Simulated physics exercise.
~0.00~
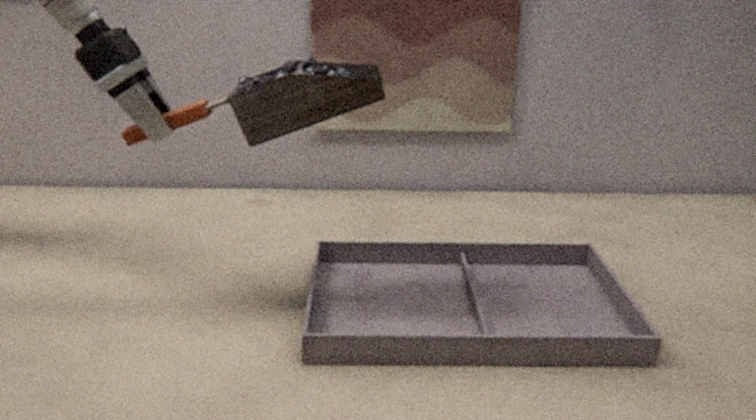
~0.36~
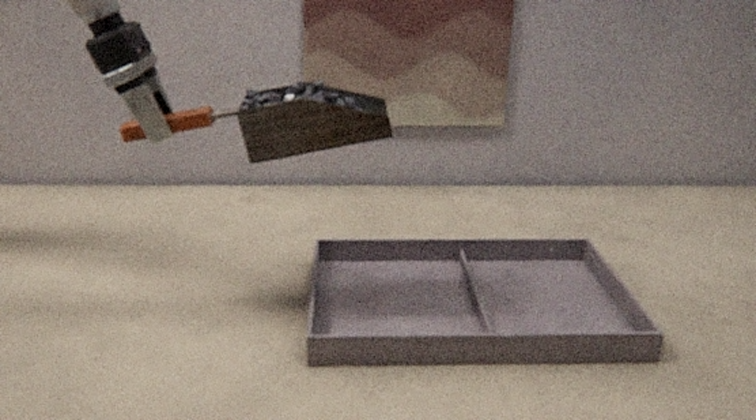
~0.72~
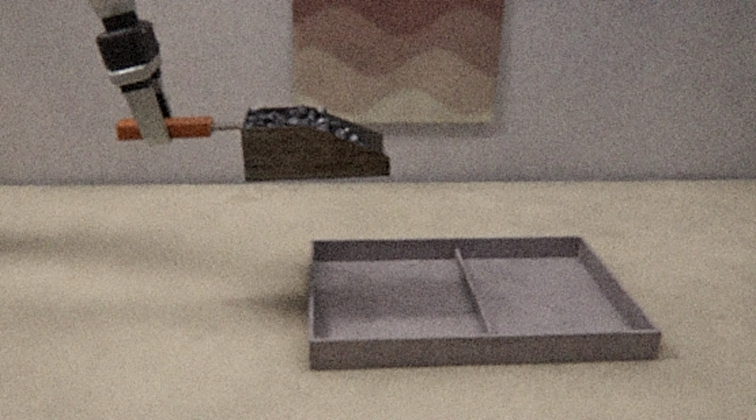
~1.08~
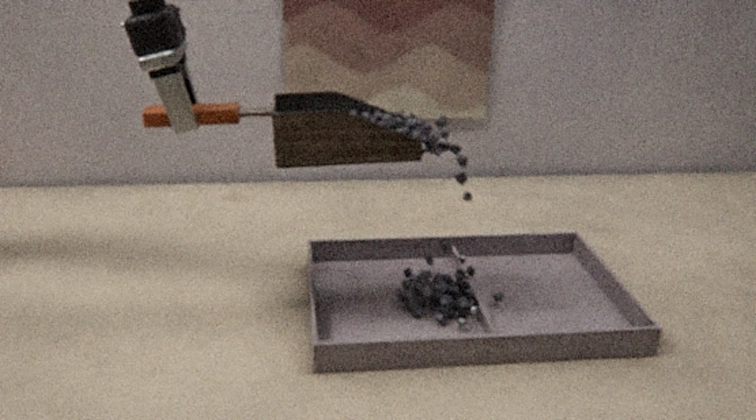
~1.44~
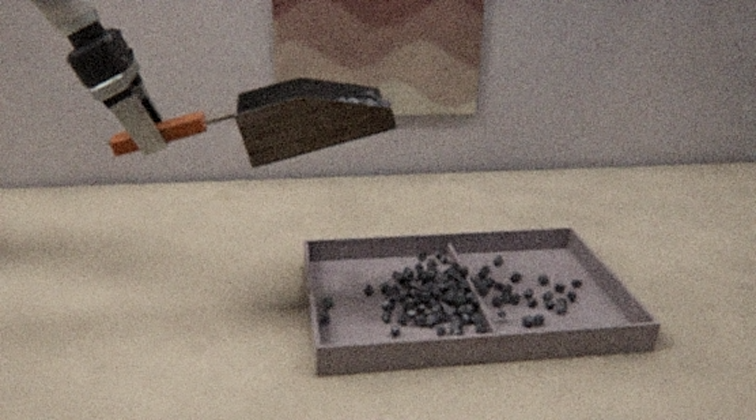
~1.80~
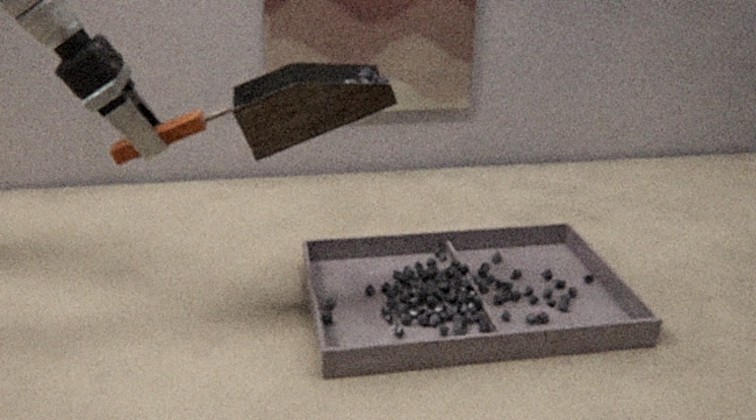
A robot arm lowers and levels a scoop of small dark pebbles, then moves it right as pebbles pour off its front edge into a divided gray tray. It draws back left and tilts the scoop back, leaving pebbles scattered on both sides of the divider, with some still in the scoop.
